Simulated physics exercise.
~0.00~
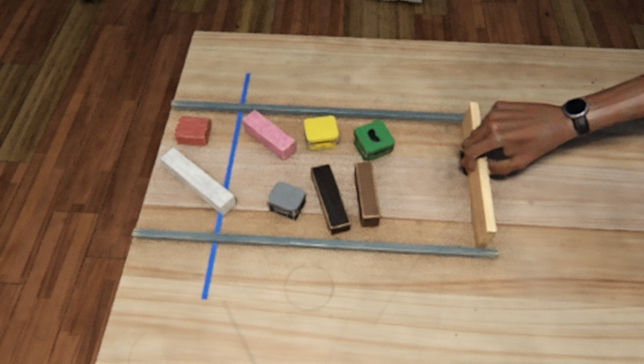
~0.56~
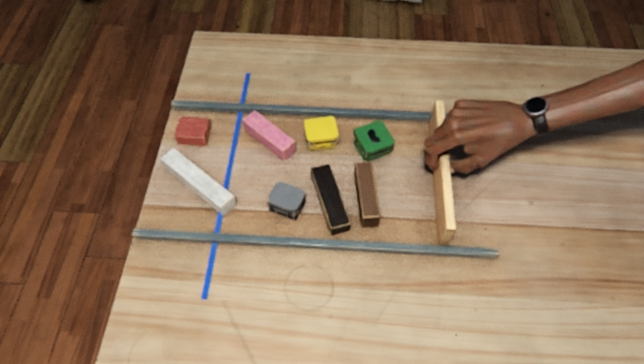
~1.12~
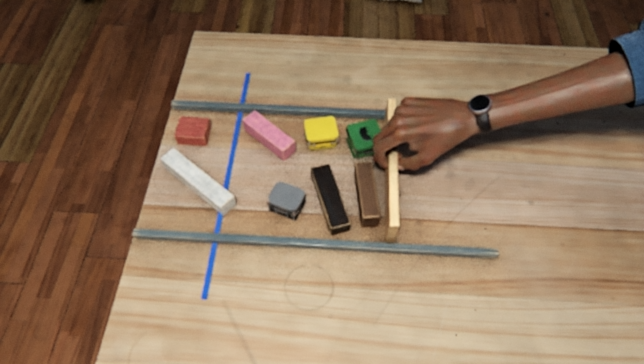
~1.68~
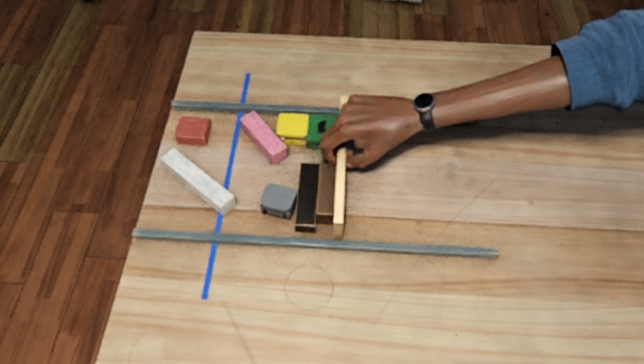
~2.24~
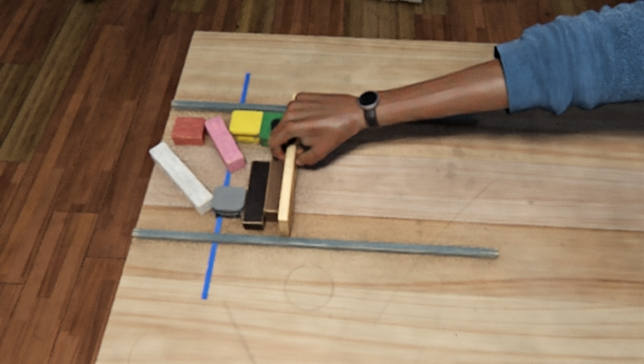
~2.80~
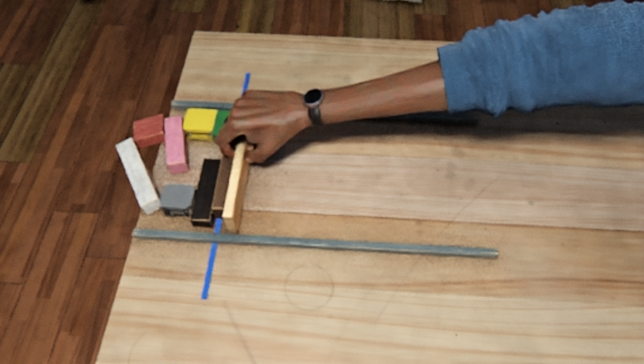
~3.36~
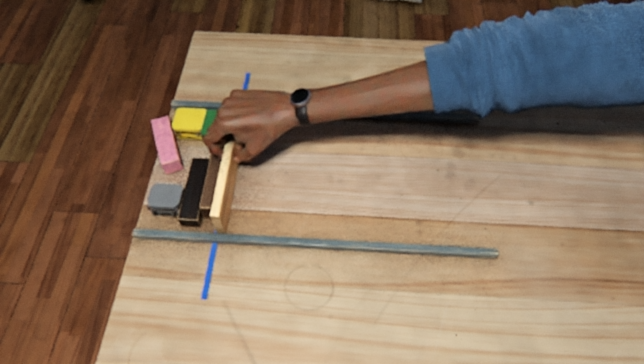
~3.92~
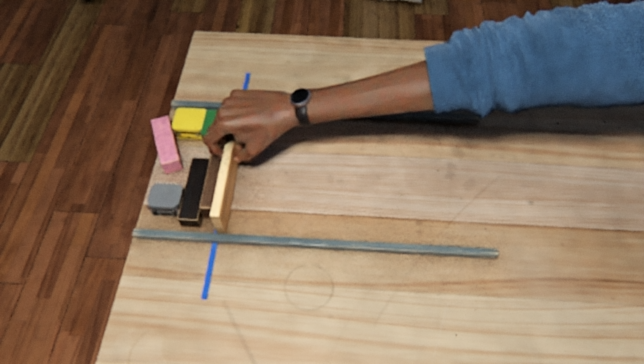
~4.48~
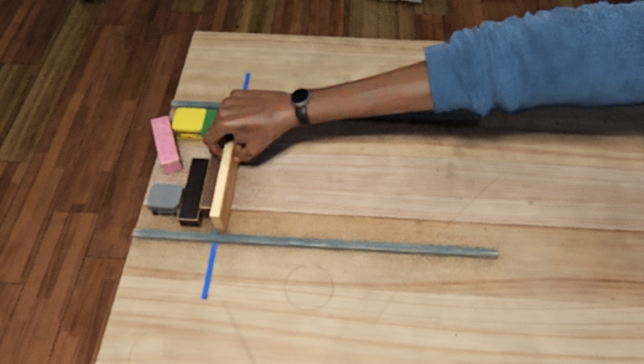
Hand pushing a wooden board left between two rails, sweeping coloured blocks along until the red and white ones drop off the table edge.
